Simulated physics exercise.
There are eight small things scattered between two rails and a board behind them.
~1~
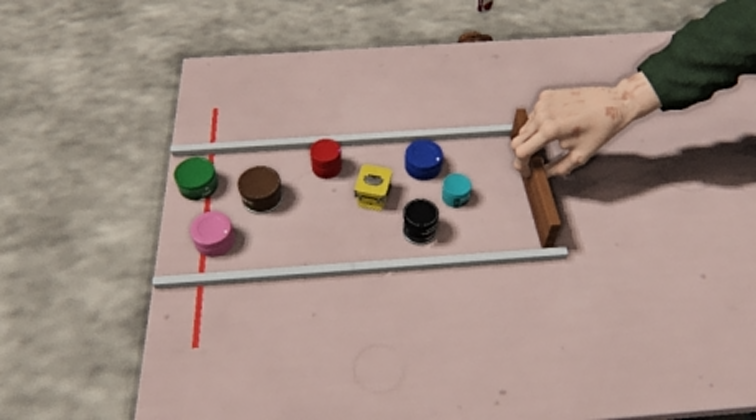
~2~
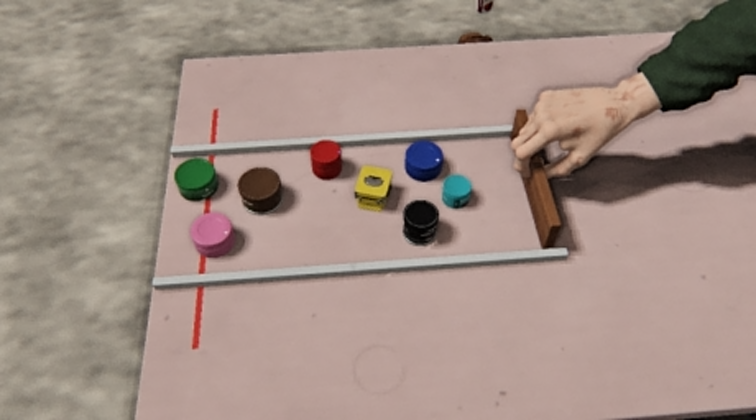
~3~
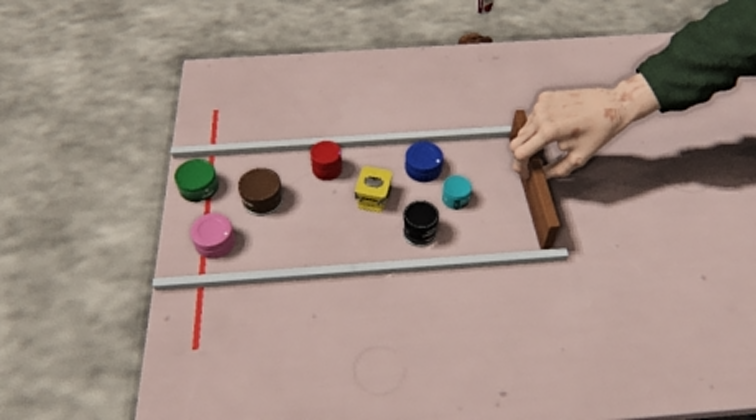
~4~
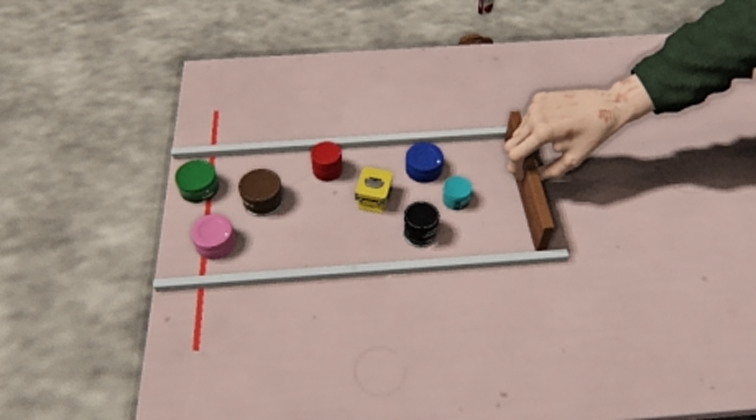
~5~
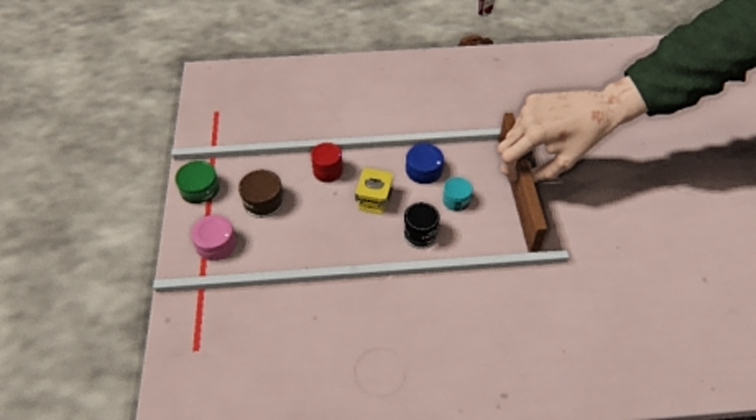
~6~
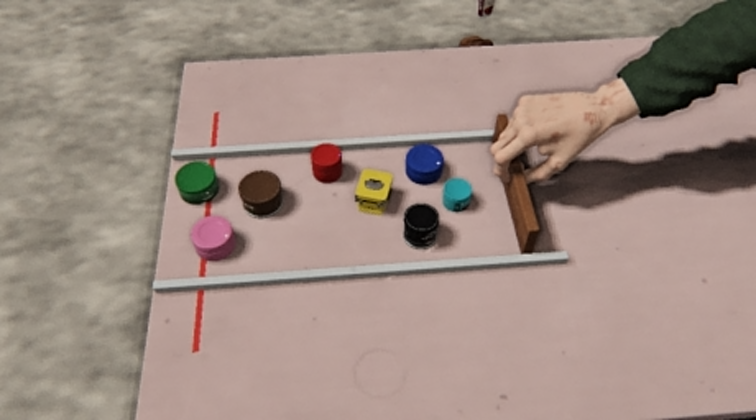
A brown wooden board, gripped by a hand in a dark green sleeve, stays nearly still at first between two pale rails, then slides slightly left. The eight small colourful objects scattered ahead of it stay in place, with the green and pink ones by the red line, and the board remains short of them.
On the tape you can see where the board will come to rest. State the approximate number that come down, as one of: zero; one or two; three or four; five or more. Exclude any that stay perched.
Turns out between three and four get shoved off the end.
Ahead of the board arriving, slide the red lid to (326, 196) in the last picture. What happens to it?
From there it topples down.
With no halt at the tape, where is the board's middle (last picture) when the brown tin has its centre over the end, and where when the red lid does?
The middle is at (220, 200) when it's the brown tin, and at (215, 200) when it's the red lid.
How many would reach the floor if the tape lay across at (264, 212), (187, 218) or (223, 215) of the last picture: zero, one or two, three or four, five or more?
In order of the three spots, it's none, then either three or four, then just one or two.
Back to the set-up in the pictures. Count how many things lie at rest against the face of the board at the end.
4 end up touching it.
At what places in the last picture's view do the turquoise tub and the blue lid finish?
Around (189, 236) and around (190, 178).
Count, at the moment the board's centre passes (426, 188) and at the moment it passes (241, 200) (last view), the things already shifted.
By the first moment it's 3, by the second it's 8.
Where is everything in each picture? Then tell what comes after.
In the first frame, green tub (196, 179); pink lid (213, 234); brown tin (261, 190); board (533, 176); tape (207, 212).
In the second frame, pink lid (213, 235); board (534, 177).
In the third frame, brown tin (261, 192); blue lid (424, 162).
In the fourth frame, green tub (197, 181); black tin (421, 225).
In the fifth frame, pink lid (214, 238); yellow case (375, 191).
In the sixth frame, green tub (197, 183); pink lid (214, 239); brown tin (261, 194); board (514, 182); tape (207, 216).
A little later, none off yet; green tub at rest near (197, 183); pink lid at rest near (214, 239); brown tin at rest near (261, 194).
Next, none off yet; green tub shifted about its own width near (170, 176); pink lid moving near (205, 240); brown tin shifted about its own width near (201, 191).
When it is over, the number that fall off is three or four; down, red lid, brown tin, pink lid and green tub.
